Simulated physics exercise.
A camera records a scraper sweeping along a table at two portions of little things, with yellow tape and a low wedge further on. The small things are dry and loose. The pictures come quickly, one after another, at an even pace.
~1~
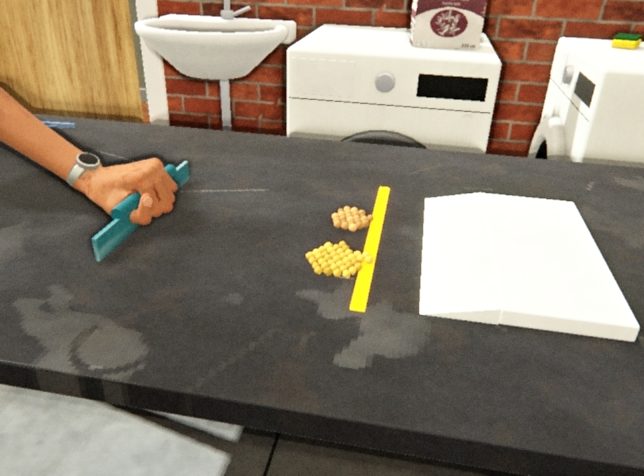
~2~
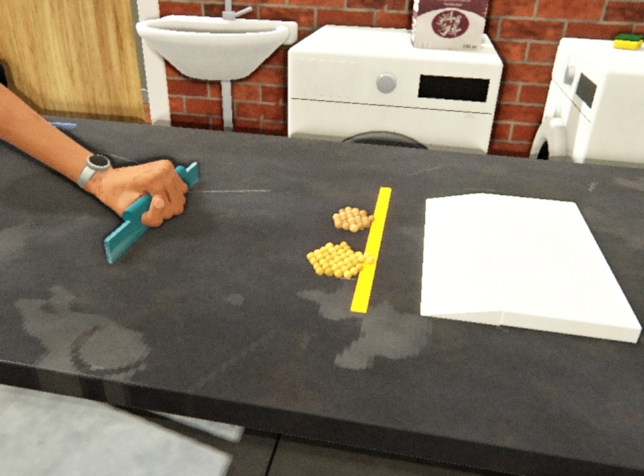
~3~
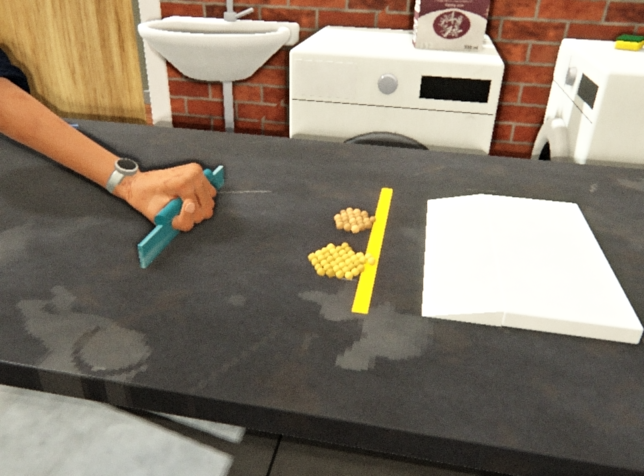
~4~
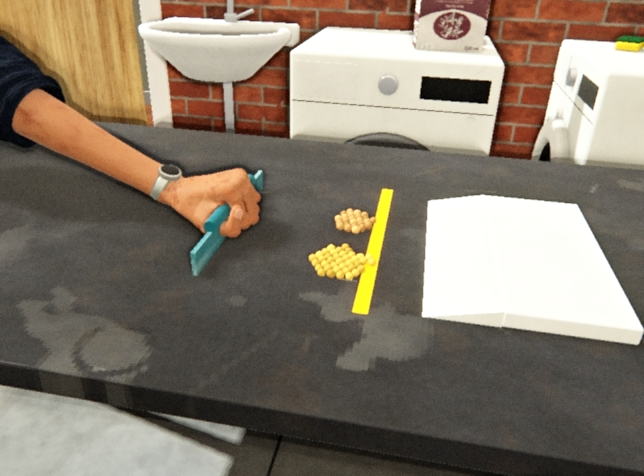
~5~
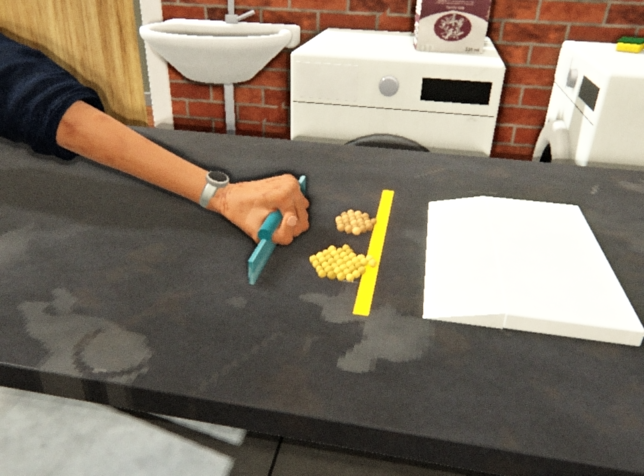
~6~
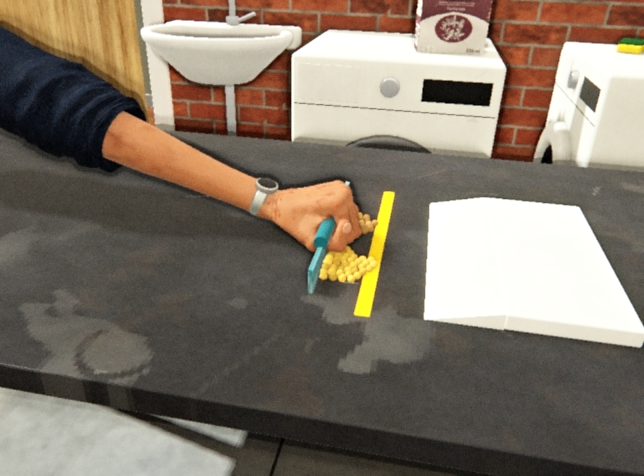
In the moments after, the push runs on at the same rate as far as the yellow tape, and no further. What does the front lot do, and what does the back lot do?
The front lot? It clears the top, partly. The Back lot? It clears the top, partly.
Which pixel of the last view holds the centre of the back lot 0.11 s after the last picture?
Close to (440, 235).
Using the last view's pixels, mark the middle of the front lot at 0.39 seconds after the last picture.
(608, 289).
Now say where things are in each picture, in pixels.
Scraper (104, 242), at rest; yellow tape (384, 192); top of the ramp (500, 299); front lot (337, 260), some puffed corn balls; back lot (350, 220), a few round wooden beads, in the first frame.
Scraper (116, 244); back lot (352, 221), in the second frame.
Scraper (149, 248); front lot (340, 261), in the third frame.
Scraper (200, 255); back lot (353, 223), in the fourth frame.
Scraper (256, 264); front lot (341, 263), in the fifth frame.
Scraper (314, 272); yellow tape (388, 197); top of the ramp (505, 304); front lot (345, 265); back lot (355, 225), in the sixth frame.
Then, 0.04 s later than the last frame, scraper still moving, near (369, 223); front lot about a tenth on the ramp, almost all short of the ramp; back lot every one short of the ramp.
Then, 0.11 s later than the last frame, scraper stopped at the yellow tape; front lot about a tenth past the top, roughly two thirds on the ramp, roughly a quarter short of the ramp; back lot roughly two thirds on the ramp, roughly a third short of the ramp.
Then, 0.39 s later than the last frame, scraper stopped at the yellow tape; front lot almost all past the top, about a tenth on the ramp; back lot every one past the top.
When it is over, scraper stopped at the yellow tape; front lot almost all past the top, just a few on the ramp, just a few short of the ramp; back lot every one past the top.
